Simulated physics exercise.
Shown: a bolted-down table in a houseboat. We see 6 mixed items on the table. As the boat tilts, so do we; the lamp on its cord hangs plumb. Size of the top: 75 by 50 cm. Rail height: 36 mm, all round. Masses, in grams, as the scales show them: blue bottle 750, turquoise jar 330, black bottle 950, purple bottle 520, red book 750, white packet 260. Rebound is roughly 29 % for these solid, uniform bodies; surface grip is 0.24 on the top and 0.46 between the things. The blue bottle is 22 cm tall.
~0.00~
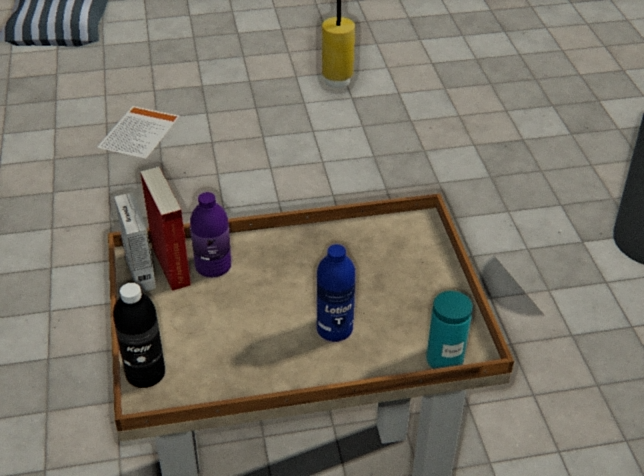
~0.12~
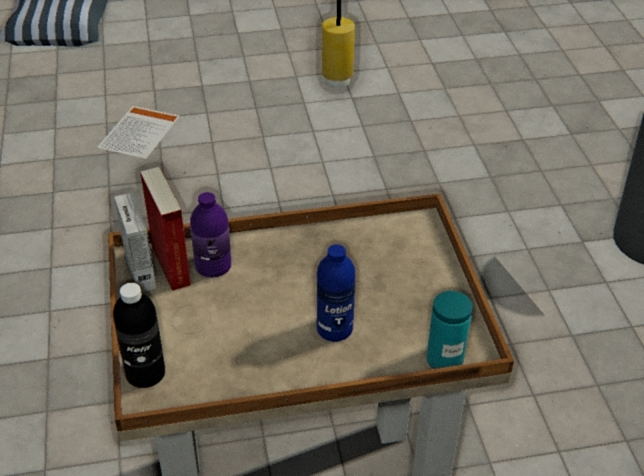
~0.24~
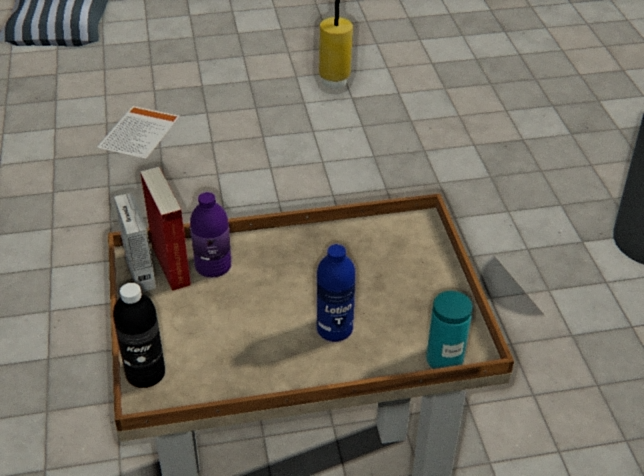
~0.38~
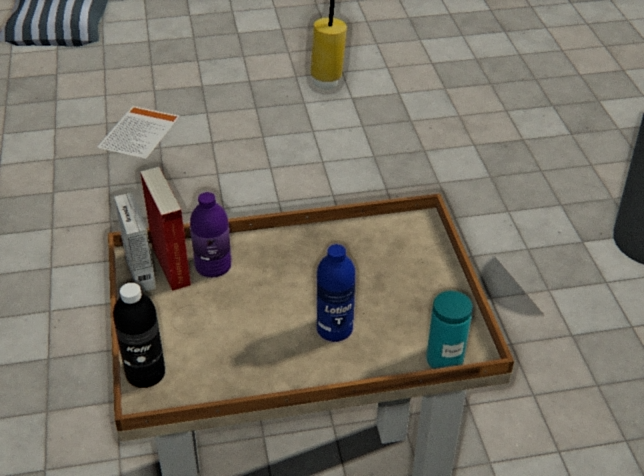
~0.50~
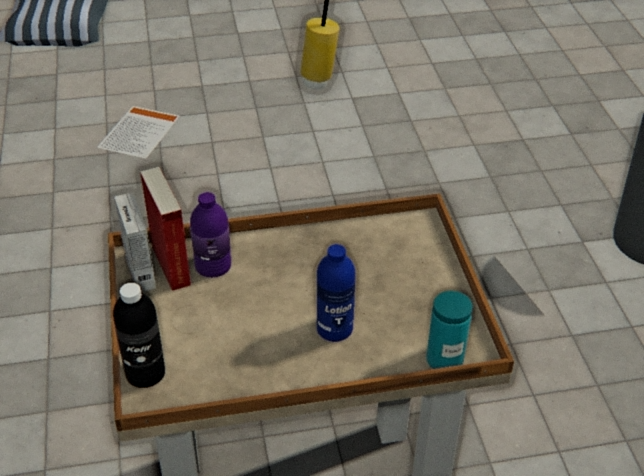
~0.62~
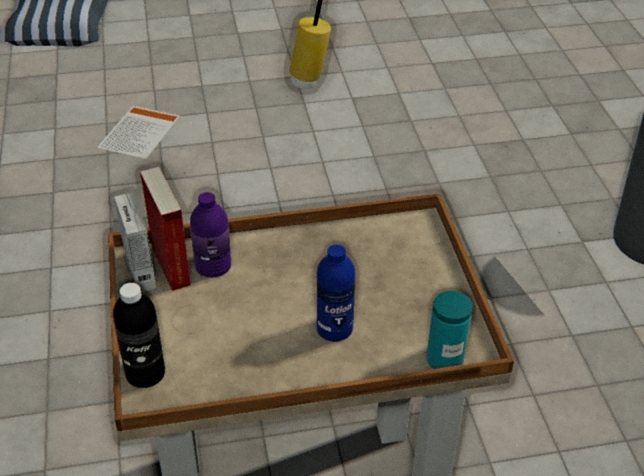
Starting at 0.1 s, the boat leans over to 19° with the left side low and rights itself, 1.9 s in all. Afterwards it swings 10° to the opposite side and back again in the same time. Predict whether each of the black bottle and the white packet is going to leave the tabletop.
The black bottle does not leave it; the white packet leaves it.
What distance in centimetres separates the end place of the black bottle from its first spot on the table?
I'd say about 1 cm between start and finish.
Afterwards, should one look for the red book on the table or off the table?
When everything stops, the red book is out of bounds.
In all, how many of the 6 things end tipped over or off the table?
2 of them.
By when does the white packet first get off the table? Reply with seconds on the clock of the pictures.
Around 1.1 s on the clock.
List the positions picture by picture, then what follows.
In the first picture, boat level; black bottle (138, 333); white packet (136, 243).
In the second picture, boat level; purple bottle (210, 233); red book (166, 229).
In the third picture, floor tilted 1°, left side down; blue bottle (336, 291); turquoise jar (449, 332).
In the fourth picture, floor tilted 4°, left side down; purple bottle (210, 233); red book (166, 229).
In the fifth picture, floor tilted 7°, left side down; blue bottle (336, 291); turquoise jar (449, 332).
In the sixth picture, floor tilted 11°, left side down; black bottle (138, 333); white packet (136, 243).
After 1.32 s, floor tilted 15°, left side down; red book and white packet now off the table; blue bottle slid 12 cm; turquoise jar slid 12 cm.
After 1.62 s, floor tilted 7°, left side down; blue bottle slid 24 cm; turquoise jar slid 24 cm; purple bottle slid 8 cm.
At rest (4.4 s), off the table, red book and white packet; not toppled but over 5 cm from the start, blue bottle, turquoise jar and purple bottle; the last one in place, give or take 5 cm. In the last view, black bottle near (133, 334).
